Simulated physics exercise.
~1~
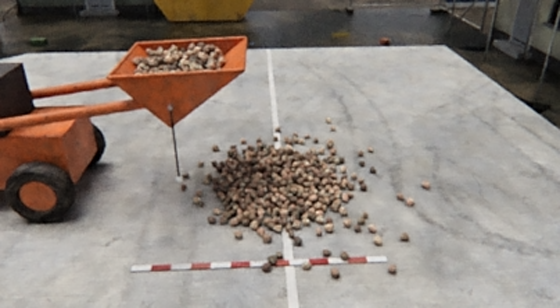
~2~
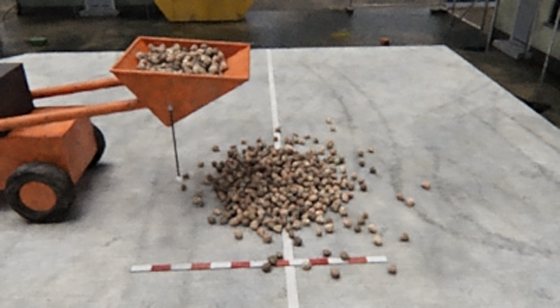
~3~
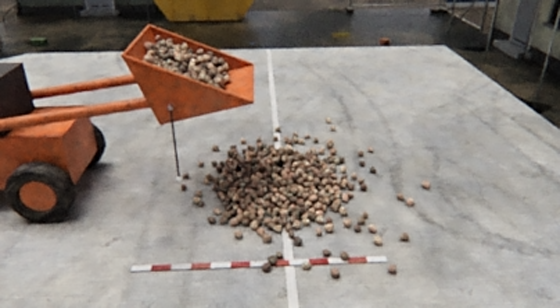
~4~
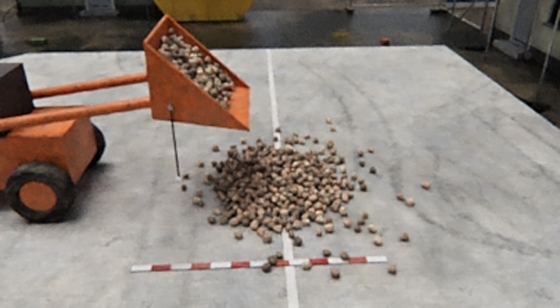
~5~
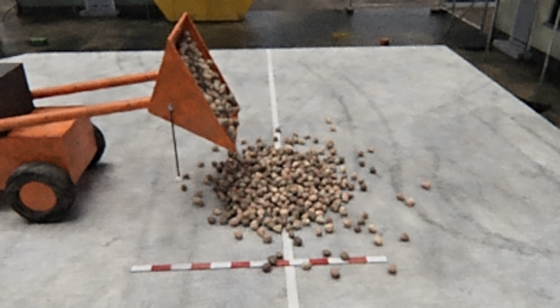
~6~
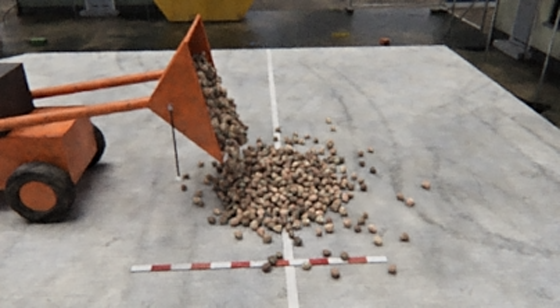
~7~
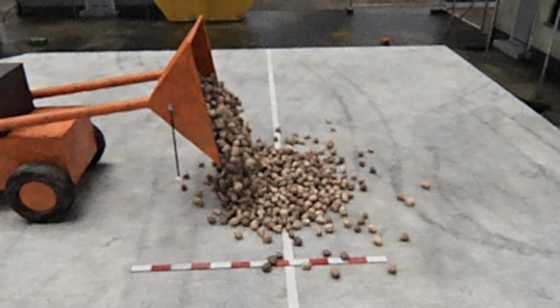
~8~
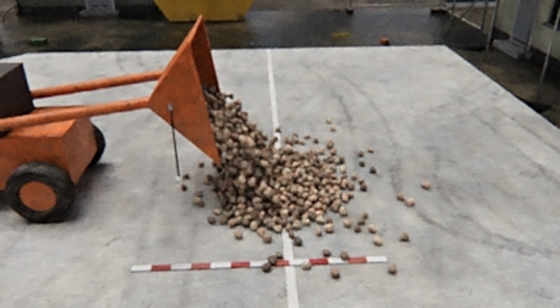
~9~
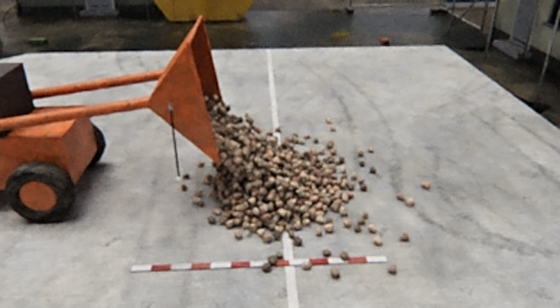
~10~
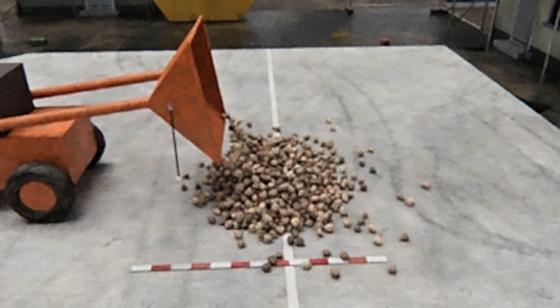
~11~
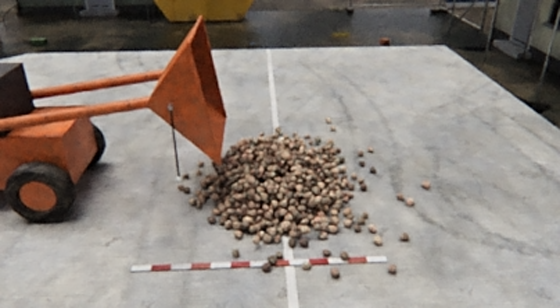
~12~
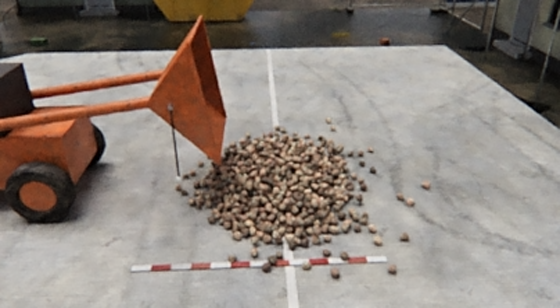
On a pale slab, an orange loader tips its bucket, emptying brown stones onto a loose pile.
